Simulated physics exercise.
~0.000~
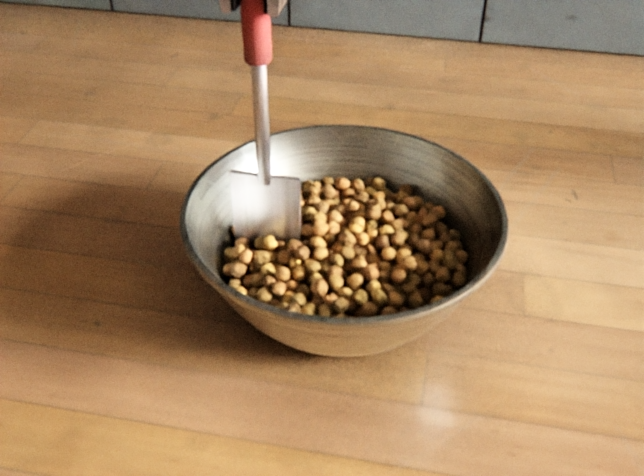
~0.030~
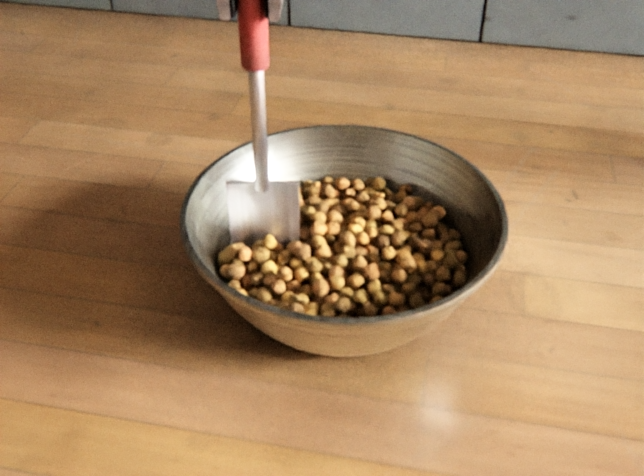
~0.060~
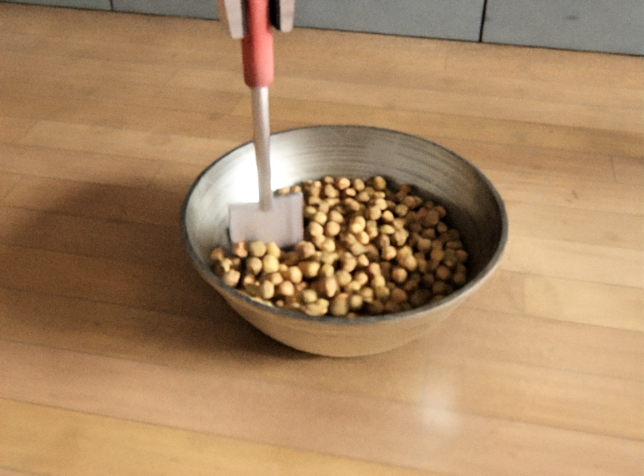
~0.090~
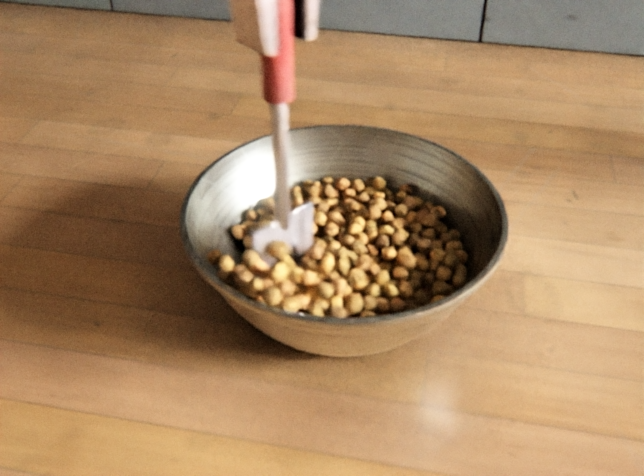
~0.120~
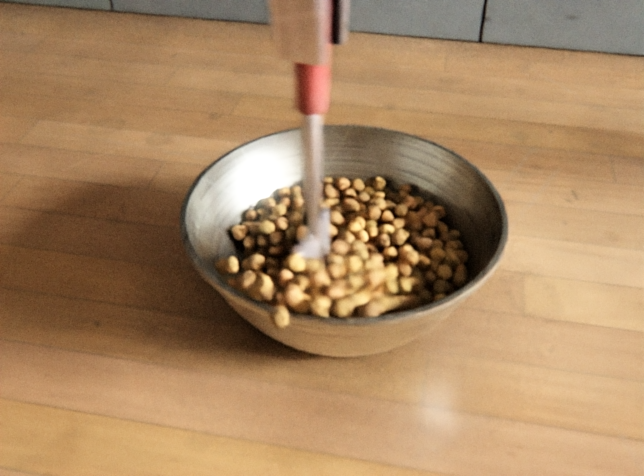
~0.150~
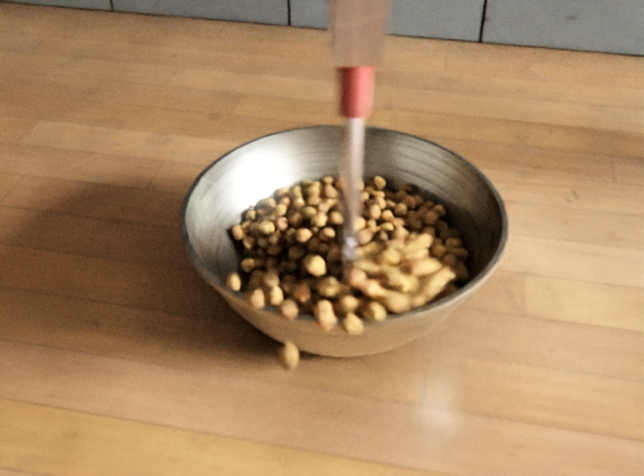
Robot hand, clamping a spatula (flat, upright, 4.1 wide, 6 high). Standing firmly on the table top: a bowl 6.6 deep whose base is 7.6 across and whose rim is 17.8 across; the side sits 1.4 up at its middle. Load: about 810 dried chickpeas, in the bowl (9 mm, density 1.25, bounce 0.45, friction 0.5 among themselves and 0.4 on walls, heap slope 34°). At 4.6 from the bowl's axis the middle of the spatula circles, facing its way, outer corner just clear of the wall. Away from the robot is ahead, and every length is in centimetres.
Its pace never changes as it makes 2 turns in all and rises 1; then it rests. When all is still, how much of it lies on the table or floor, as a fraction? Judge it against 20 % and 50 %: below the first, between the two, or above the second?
Between 20 and 50 %.
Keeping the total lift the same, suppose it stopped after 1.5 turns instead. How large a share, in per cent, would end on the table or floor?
Estimate: About 30 percent.
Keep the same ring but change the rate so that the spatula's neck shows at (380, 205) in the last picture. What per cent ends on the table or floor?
Something like 40 percent, roughly.
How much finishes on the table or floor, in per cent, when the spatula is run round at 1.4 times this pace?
I'd put it near 45 %.
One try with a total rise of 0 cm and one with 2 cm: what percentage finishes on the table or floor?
Close to 40 and 25 percent, in that order.
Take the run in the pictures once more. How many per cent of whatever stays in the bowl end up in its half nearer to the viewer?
About 50 per cent.
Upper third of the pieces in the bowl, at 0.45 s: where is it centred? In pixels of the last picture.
Upper-third centre: Approx. (249, 214) px.
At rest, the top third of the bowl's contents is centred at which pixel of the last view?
Near (321, 259).
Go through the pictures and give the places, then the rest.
In the first picture, the spatula neck at (263, 152), 0° round; upper third of the load around (353, 248), from x 230 to 460, top at y 180; 807 in the bowl.
In the second picture, the spatula neck at (261, 159), 9° round; upper third of the load around (348, 249), from x 225 to 460, top at y 180.
In the third picture, the spatula neck at (264, 177), 32° round; upper third of the load around (342, 257), from x 220 to 460, top at y 180.
In the fourth picture, the spatula neck at (282, 194), 55° round; upper third of the load around (343, 264), from x 215 to 460, top at y 180.
In the fifth picture, the spatula neck at (312, 206), 79° round; upper third of the load around (355, 270), from x 225 to 460, top at y 180; 805 in the bowl, 2 in flight or on the tool.
In the sixth picture, the spatula neck at (350, 209), 103° round; upper third of the load around (379, 268), from x 235 to 460, top at y 180; 798 in the bowl, 9 in flight or on the tool.
After 0.45 s, 343° round, highest piece 10 above the table; 635 in the bowl, 124 on the table or floor, 48 in flight or on the tool.
After 0.76 s, 224° round, highest piece 8 above the table; 558 in the bowl, 239 on the table or floor, 10 in flight or on the tool.
After 1.11 s, 0° round, highest piece 5 above the table; 540 in the bowl, 266 on the table or floor, 1 in flight or on the tool.
After 1.81 s, 0° round, highest piece 5 above the table; 540 in the bowl, 267 on the table or floor.
In the end, 540 in the bowl, 267 on the table or floor. That is 33 % on the table or floor.
